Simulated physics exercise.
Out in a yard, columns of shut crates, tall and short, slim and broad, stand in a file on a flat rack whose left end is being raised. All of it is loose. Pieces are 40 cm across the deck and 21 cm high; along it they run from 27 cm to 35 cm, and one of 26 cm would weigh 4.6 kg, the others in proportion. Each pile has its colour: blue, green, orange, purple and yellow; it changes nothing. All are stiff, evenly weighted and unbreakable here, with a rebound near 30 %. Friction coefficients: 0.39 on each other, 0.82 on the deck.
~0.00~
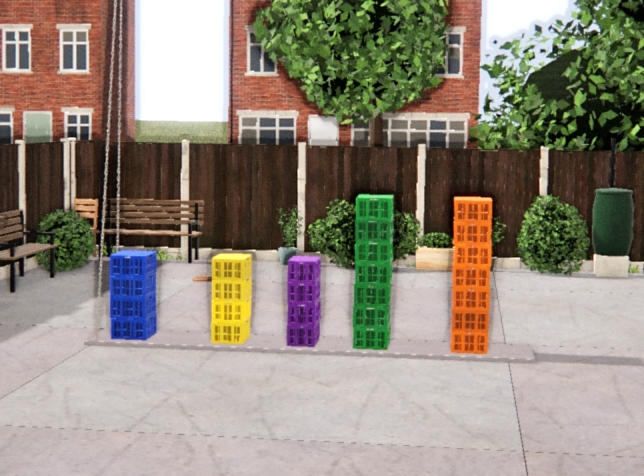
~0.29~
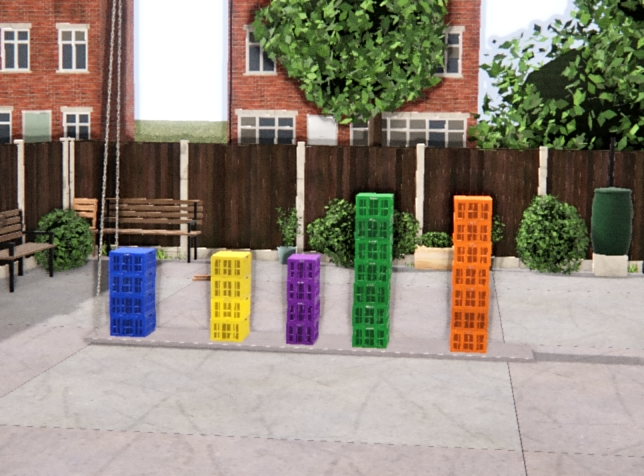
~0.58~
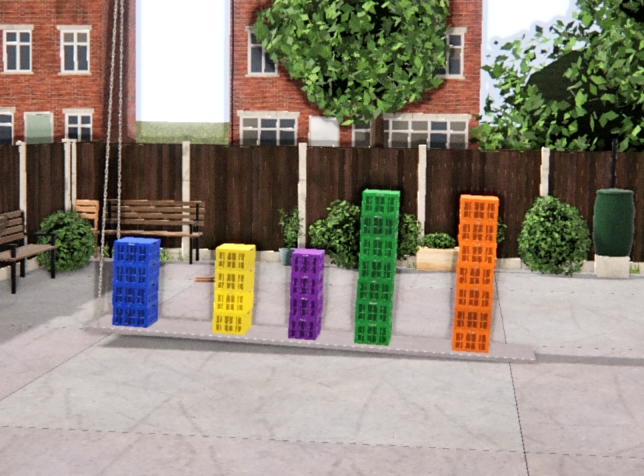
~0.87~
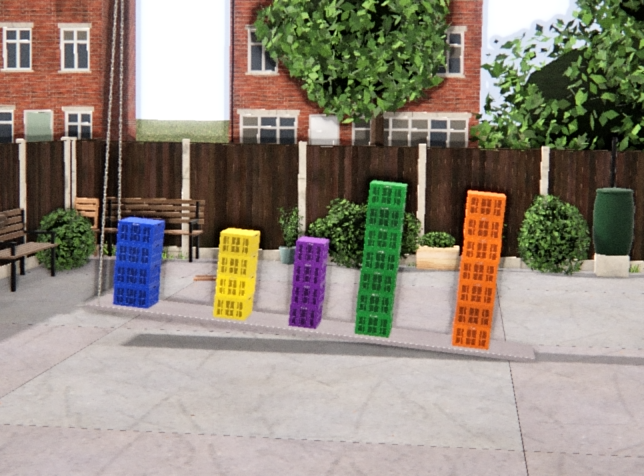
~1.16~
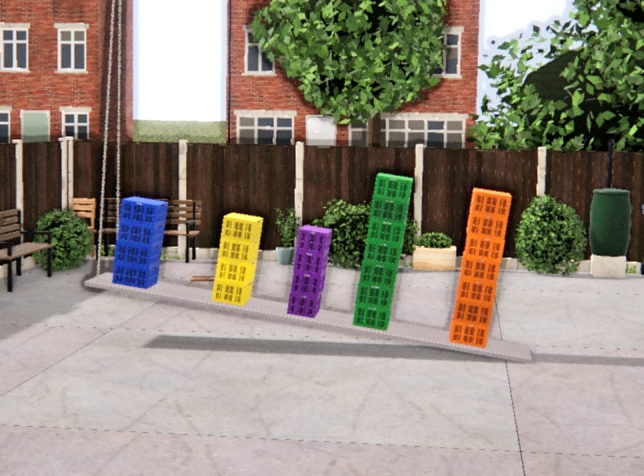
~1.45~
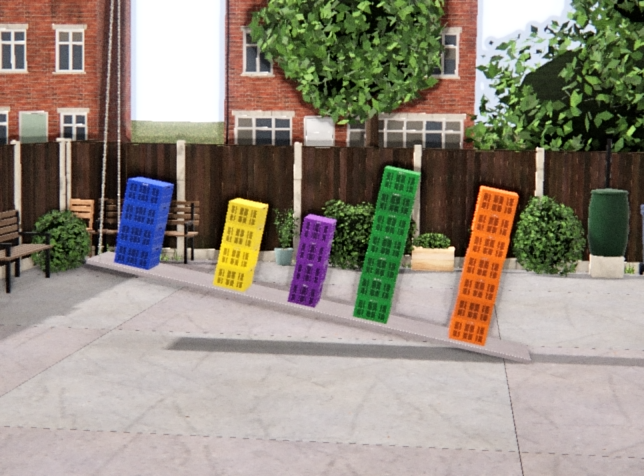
In a yard, a flat rack's left end rises, tilting five coloured crate stacks rightward.
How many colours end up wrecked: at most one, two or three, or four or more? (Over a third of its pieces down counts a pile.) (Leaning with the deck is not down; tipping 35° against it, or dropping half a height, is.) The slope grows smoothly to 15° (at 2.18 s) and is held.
Piles wrecked: From two to three.
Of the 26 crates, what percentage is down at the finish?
Roughly 55 per cent of them.
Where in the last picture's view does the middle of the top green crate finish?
Near (629, 372).
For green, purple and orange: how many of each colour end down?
Green 7, purple 0, orange 7.
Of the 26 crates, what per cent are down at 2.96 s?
At that moment 55 per cent.
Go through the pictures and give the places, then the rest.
In the first picture (pixels give the middle of a visible side; leans and shifts are taken against what carries them), middle of the deck's edge (304, 352) slope 0°; top yellow crate (228, 270); top green crate (374, 209); none has stirred.
In the second picture, middle of the deck's edge (303, 350) slope 0°; top green crate (374, 207).
In the third picture, middle of the deck's edge (305, 345) slope 2°; top green crate (380, 204).
In the fourth picture, middle of the deck's edge (306, 333) slope 5°; top orange crate (486, 206).
In the fifth picture, middle of the deck's edge (304, 322) slope 8°; top orange crate (491, 205).
In the sixth picture, middle of the deck's edge (304, 311) slope 11°; top orange crate (498, 203); top green crate (400, 182); none has stirred.
After 2.22 s, slope 15°; none of the 26 crates down, 14 disturbed; top green crate 7° from how it stood; top orange crate 5° from how it stood.
After 2.96 s, slope 15°; 14 of the 26 crates down; top green crate on its side; top orange crate on its side.
In the end (4.9 s), slope 15°; 14 of the 26 crates down; top orange crate upside down; top green crate 15° from how it stood, 1.08 m lower. Wrecked, green and orange. From the last view, middles, top green crate near (629, 372).
